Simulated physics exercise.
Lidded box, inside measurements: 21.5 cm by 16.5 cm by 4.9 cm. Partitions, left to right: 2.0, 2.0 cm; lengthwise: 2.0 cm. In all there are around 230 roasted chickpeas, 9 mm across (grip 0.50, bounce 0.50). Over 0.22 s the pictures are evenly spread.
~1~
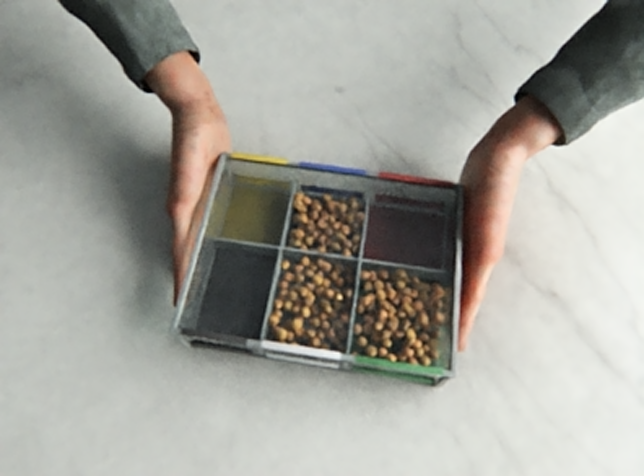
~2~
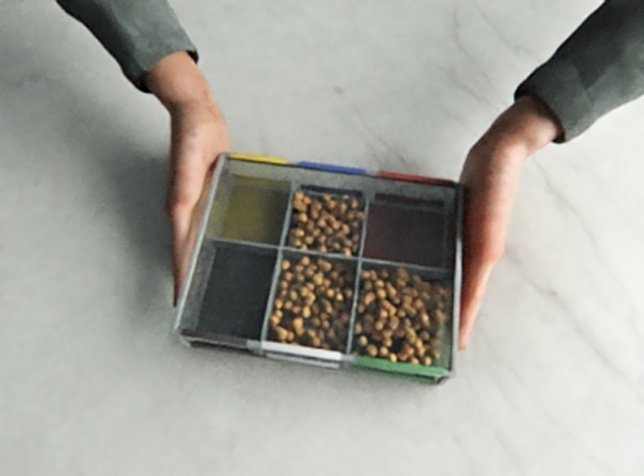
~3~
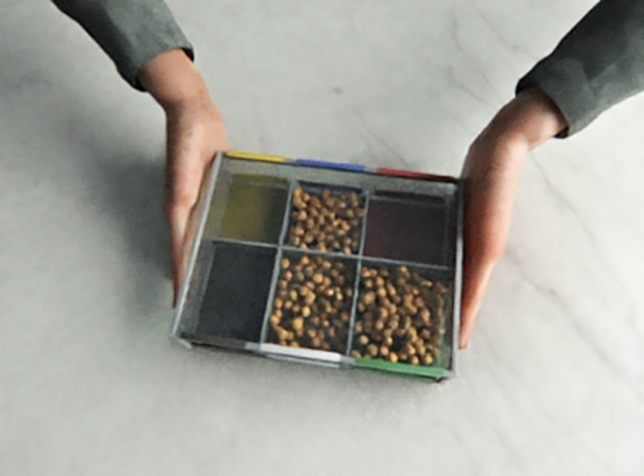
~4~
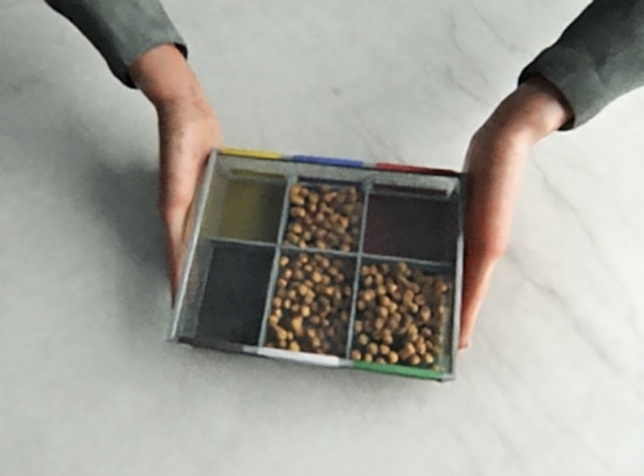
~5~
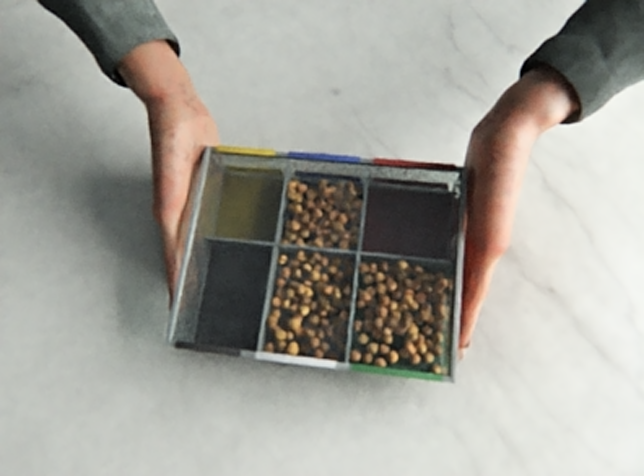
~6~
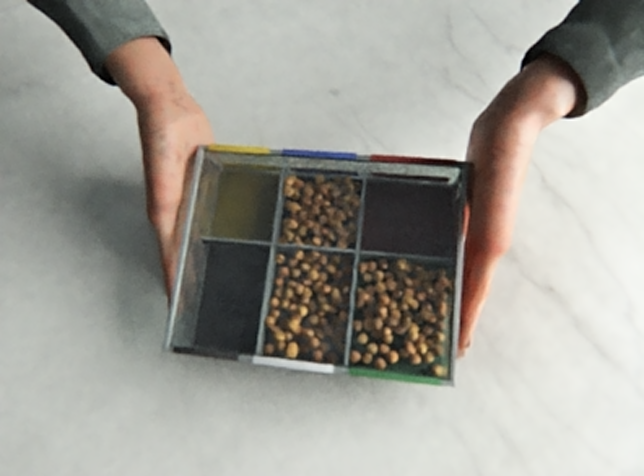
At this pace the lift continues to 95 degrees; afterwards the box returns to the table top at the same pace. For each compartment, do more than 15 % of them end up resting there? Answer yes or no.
Red: No, blue: No, green: Yes, yellow: No, white: Yes, black: Yes.
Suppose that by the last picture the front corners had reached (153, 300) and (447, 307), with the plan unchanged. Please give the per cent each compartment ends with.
So it works out as red at 0 percent, blue at 25 percent, green at 0 percent, yellow at 65 percent, white at 0 percent and black at 0 percent.
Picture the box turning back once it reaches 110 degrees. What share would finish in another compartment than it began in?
About 55 per cent.
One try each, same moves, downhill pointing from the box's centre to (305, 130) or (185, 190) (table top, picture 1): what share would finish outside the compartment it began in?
I'd put it at roughly 65 per cent for the first tilt and roughly 85 per cent for the second.
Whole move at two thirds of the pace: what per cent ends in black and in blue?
Then the black compartment would hold 30 per cent and the blue one 5 per cent.
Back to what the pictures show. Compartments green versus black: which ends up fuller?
Answer: Black.
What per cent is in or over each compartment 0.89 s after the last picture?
Red 0; blue 25; green 35; yellow 0; white 35; black 10.
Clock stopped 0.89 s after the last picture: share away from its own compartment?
15 %.
Then, 0.89 s after the last picture, tilt 95 degrees; blue 25 %, green 35 %, white 35 %, black 10 %.
Then, 1.48 s after the last picture, tilt 42 degrees; blue 5 %, green 30 %, white 35 %, black 35 %.
Then, 2.12 s after the last picture, tilt 0 degrees; blue 5 %, green 25 %, white 35 %, black 35 %.
In the end, red 0 %, blue 5 %, green 25 %, yellow 0 %, white 35 %, black 35 %.
